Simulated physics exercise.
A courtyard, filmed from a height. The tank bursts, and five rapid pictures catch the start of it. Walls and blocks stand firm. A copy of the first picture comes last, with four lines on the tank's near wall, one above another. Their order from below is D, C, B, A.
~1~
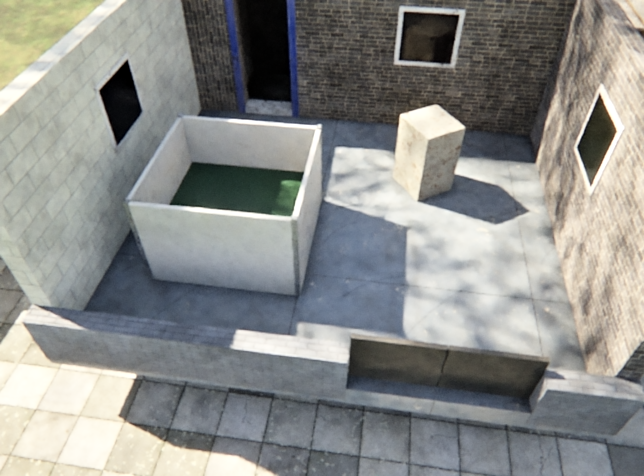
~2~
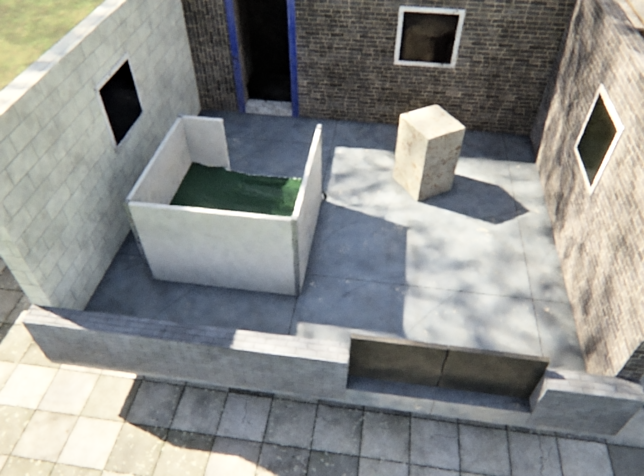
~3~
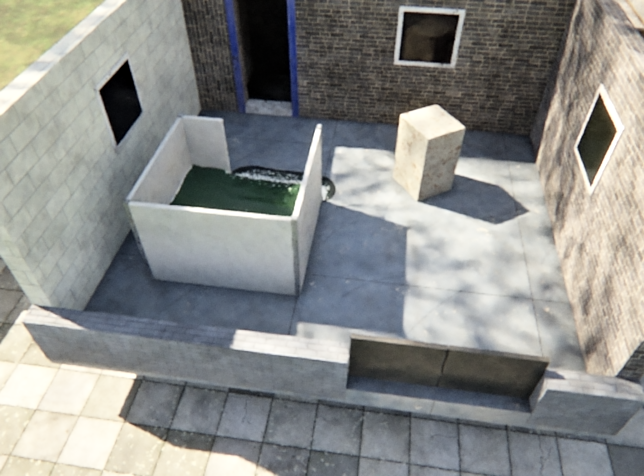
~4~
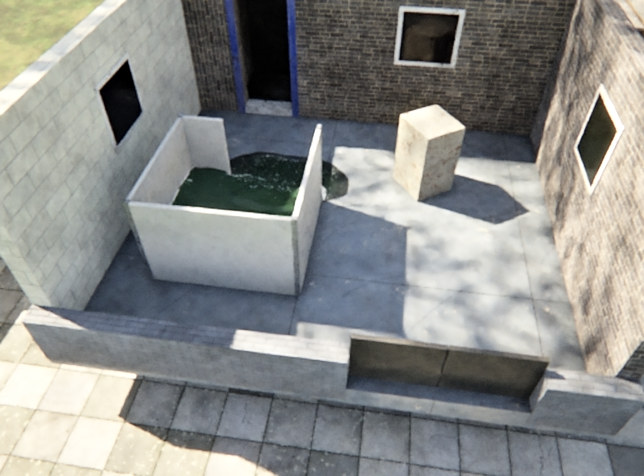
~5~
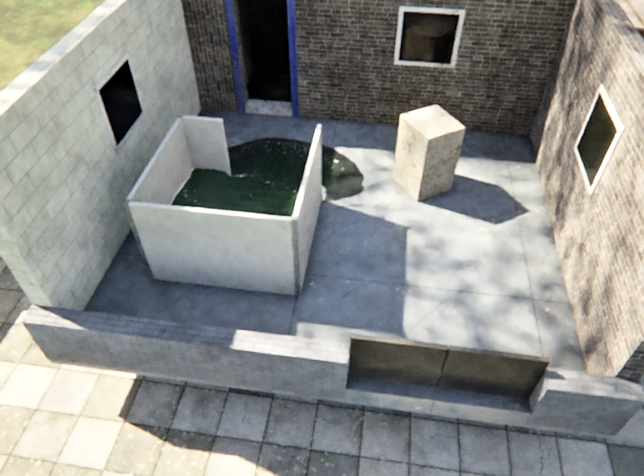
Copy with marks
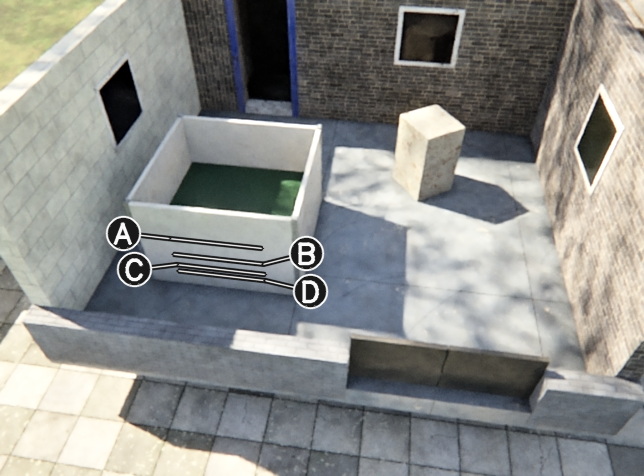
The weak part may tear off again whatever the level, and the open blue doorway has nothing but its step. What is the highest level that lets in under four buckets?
Choose C.
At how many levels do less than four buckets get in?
Two of the four.
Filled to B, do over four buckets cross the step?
Yes, it does.
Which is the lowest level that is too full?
B.
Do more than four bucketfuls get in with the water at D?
No, that is safe.
On the marked copy, A at (214, 243); B at (218, 259); C at (220, 269); D at (221, 275); from the bottom up D, C, B, A.
With A, dozens of bucketfuls pour in.
With B, about 9 bucketfuls get in.
With C, a bucket or two gets in.
With D, nothing gets over.
